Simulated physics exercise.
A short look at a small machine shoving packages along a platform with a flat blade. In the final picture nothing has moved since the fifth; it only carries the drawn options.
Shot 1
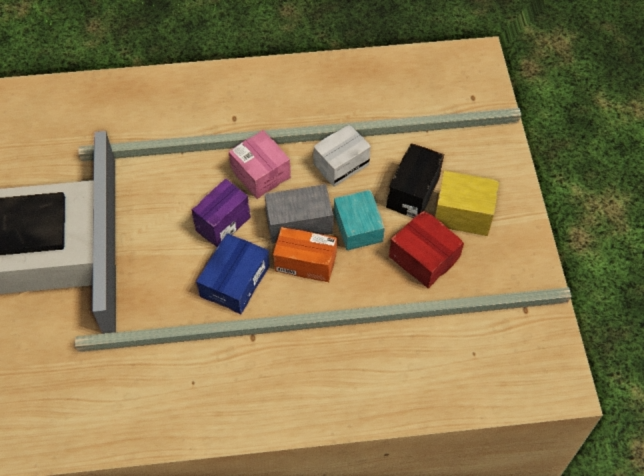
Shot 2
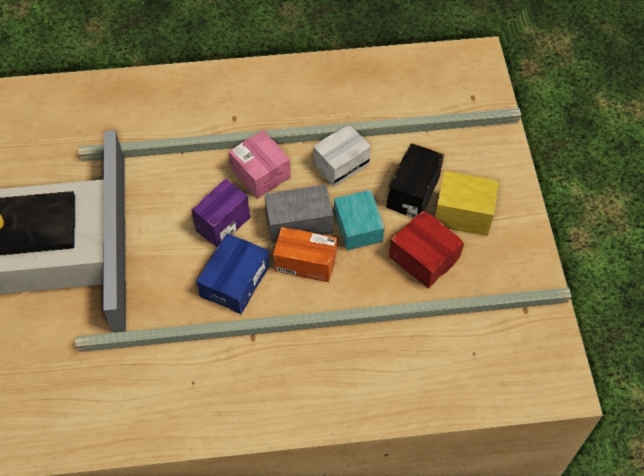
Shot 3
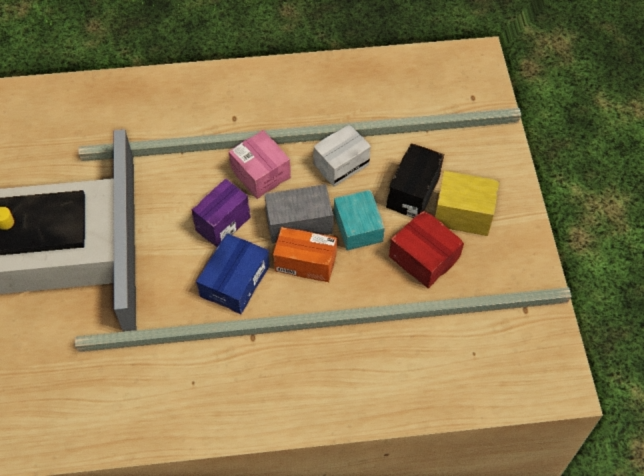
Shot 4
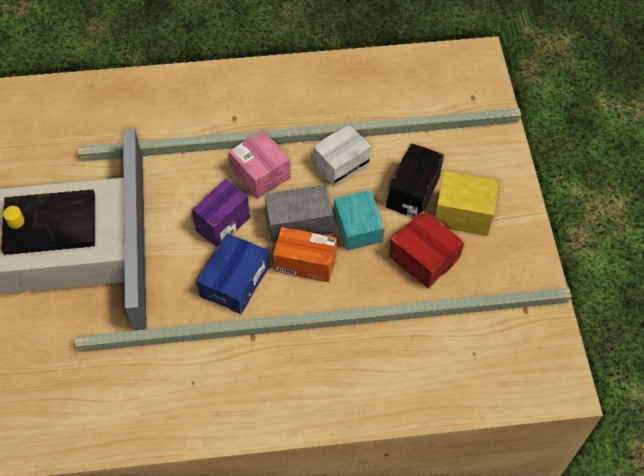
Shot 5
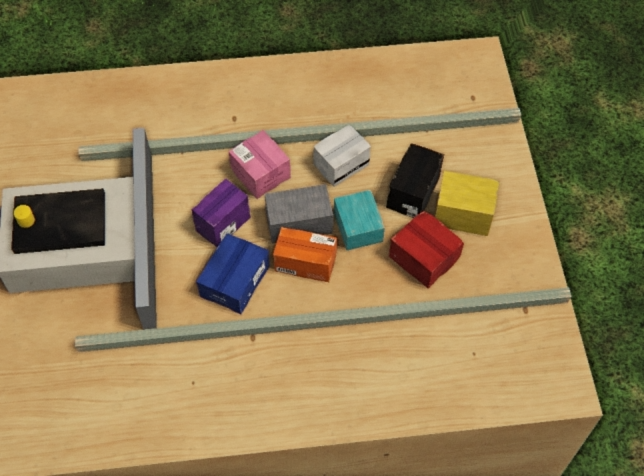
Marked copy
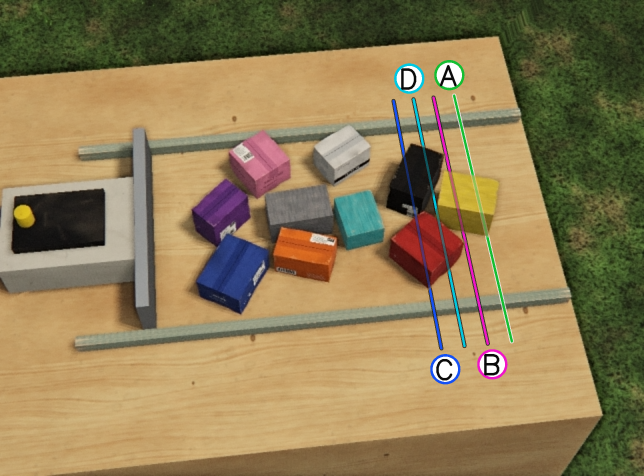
A flat grey blade on a small machine slides slightly right toward colourful, motionless packages.
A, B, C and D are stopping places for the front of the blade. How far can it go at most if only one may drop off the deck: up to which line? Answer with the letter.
Up to line C.
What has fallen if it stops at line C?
It is the yellow crate.
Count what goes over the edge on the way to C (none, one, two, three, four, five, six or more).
In all, one.
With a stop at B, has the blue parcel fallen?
No.
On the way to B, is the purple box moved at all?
By then, yes.
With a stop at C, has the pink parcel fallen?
By then, no.
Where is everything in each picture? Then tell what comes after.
Yellow crate (466, 203); pink parcel (260, 164); red parcel (426, 249), in the first picture.
Robot (35, 222); black parcel (415, 181), in the second picture.
Robot (45, 221); grey crate (299, 213), in the third picture.
Robot (56, 220); white box (342, 155), in the fourth picture.
Robot (66, 219); turquoise crate (359, 220); yellow crate (466, 203); pink parcel (260, 164), in the fifth picture.
On the marked copy, A at (481, 209); B at (459, 211); C at (416, 215); D at (437, 213).
Following C. Soon after the start, robot (167, 210); pink parcel (274, 162); blue parcel (277, 265).
Later, robot (268, 200); yellow crate (510, 201); black parcel (463, 165).
In the end, robot (343, 194); yellow crate over the edge; black parcel (532, 156); one fallen.
As for the rest, A drops six; B drops four; D drops four.
